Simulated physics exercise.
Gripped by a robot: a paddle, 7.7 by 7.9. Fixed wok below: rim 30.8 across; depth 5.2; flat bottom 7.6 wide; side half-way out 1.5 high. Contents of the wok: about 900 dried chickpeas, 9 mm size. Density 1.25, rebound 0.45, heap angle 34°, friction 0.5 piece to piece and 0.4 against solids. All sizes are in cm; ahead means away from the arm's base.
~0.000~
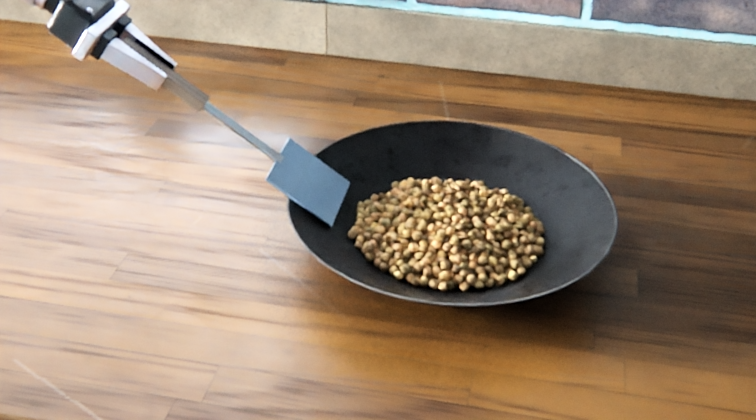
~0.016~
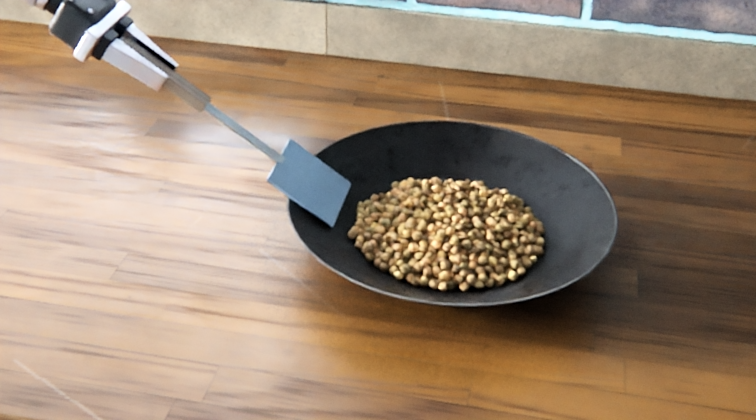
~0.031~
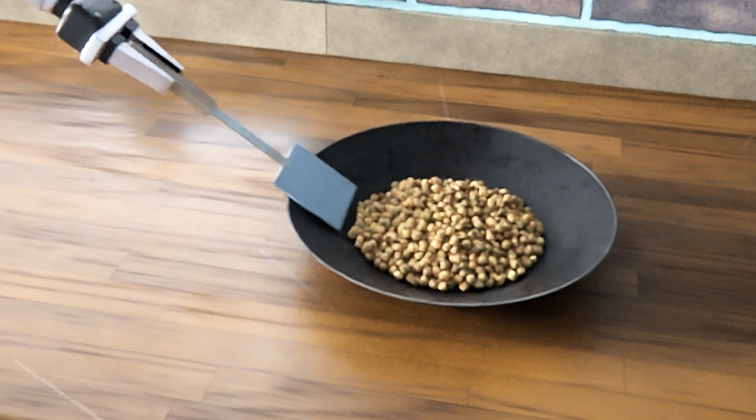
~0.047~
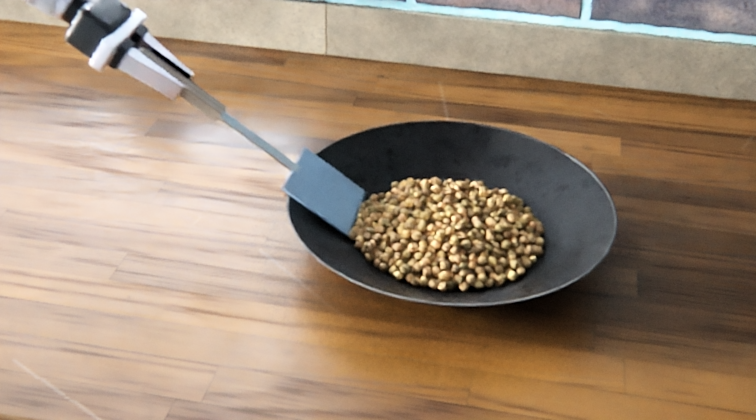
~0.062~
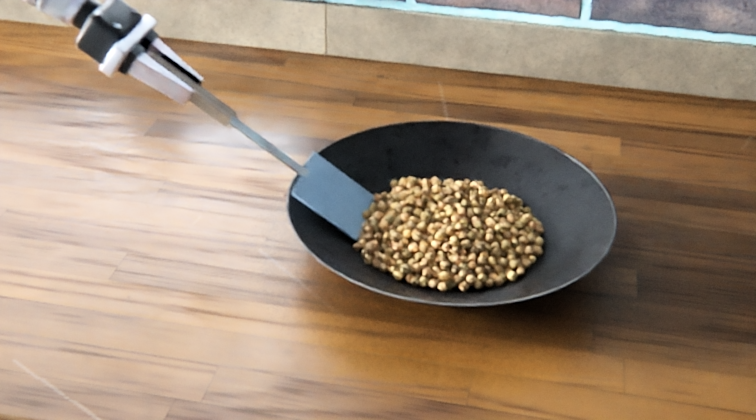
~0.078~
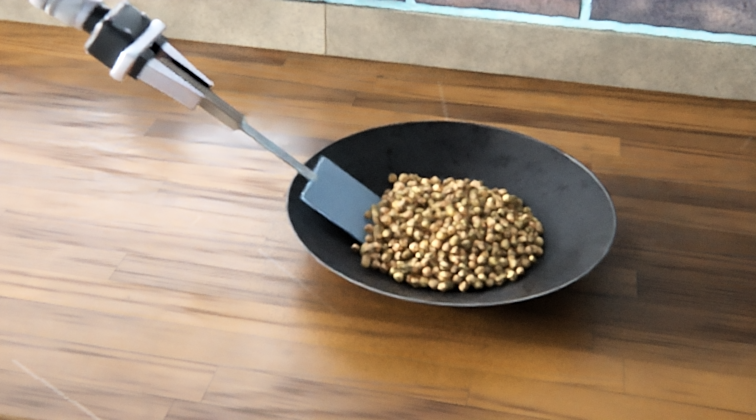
On a wooden tabletop with a pale tiled strip and blue-lined bricks behind it, the view looks down from a raised angle. A wide black wok holds a mound of tan chickpeas, and a robotic gripper in white and black holds a blue-grey paddle at its left side. The paddle slides slowly down and rightward into the wok, nudging the mound's left edge slightly, while the camera stays still.
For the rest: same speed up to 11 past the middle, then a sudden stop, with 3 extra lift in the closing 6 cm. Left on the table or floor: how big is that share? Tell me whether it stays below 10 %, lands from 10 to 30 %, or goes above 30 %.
It lands from 10 to 30 %.
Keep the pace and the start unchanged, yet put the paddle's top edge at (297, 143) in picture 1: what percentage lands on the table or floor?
I'd estimate close to 20 per cent.
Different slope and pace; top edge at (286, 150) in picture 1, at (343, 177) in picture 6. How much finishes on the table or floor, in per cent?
It works out to about 35 %, more or less.
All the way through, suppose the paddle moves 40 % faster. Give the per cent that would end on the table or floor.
The share on the table or floor would be about 30 percent.
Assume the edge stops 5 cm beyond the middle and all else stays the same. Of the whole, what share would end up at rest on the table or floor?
Near 0 per cent.
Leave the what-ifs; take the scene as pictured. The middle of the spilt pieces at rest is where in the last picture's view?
Around pixel (687, 275).
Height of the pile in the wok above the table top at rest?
Top of the heap: Roughly 5.5 cm above the table top.
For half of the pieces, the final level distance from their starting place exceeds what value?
About 5 centimetres.
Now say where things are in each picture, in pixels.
Paddle top edge at (277, 158), sloping 35°; upper third of the load around (448, 222), from x 350 to 540, top at y 180; 900 in the wok, in the first picture.
Paddle top edge at (279, 159), sloping 35°; upper third of the load around (448, 222), from x 350 to 540, top at y 180, in the second picture.
Paddle top edge at (284, 162), sloping 35°; upper third of the load around (448, 222), from x 350 to 540, top at y 180, in the third picture.
Paddle top edge at (294, 167), sloping 35°; upper third of the load around (447, 222), from x 355 to 540, top at y 180, in the fourth picture.
Paddle top edge at (303, 172), sloping 35°; upper third of the load around (446, 222), from x 355 to 540, top at y 180, in the fifth picture.
Paddle top edge at (312, 177), sloping 35°; upper third of the load around (442, 221), from x 355 to 540, top at y 180; 900 in the wok, in the sixth picture.
By 0.19 s, sloping 35°, highest piece 5 above the table; 900 in the wok.
By 0.30 s, sloping 35°, highest piece 6 above the table; 900 in the wok.
By 0.56 s, sloping 35°, highest piece 6 above the table; 736 in the wok, 159 on the table or floor, 5 on the blade or in flight.
By 1.61 s, sloping 35°, highest piece 5 above the table; 736 in the wok, 164 on the table or floor.
Final count, 736 in the wok, 164 on the table or floor. That is 18 % on the table or floor.
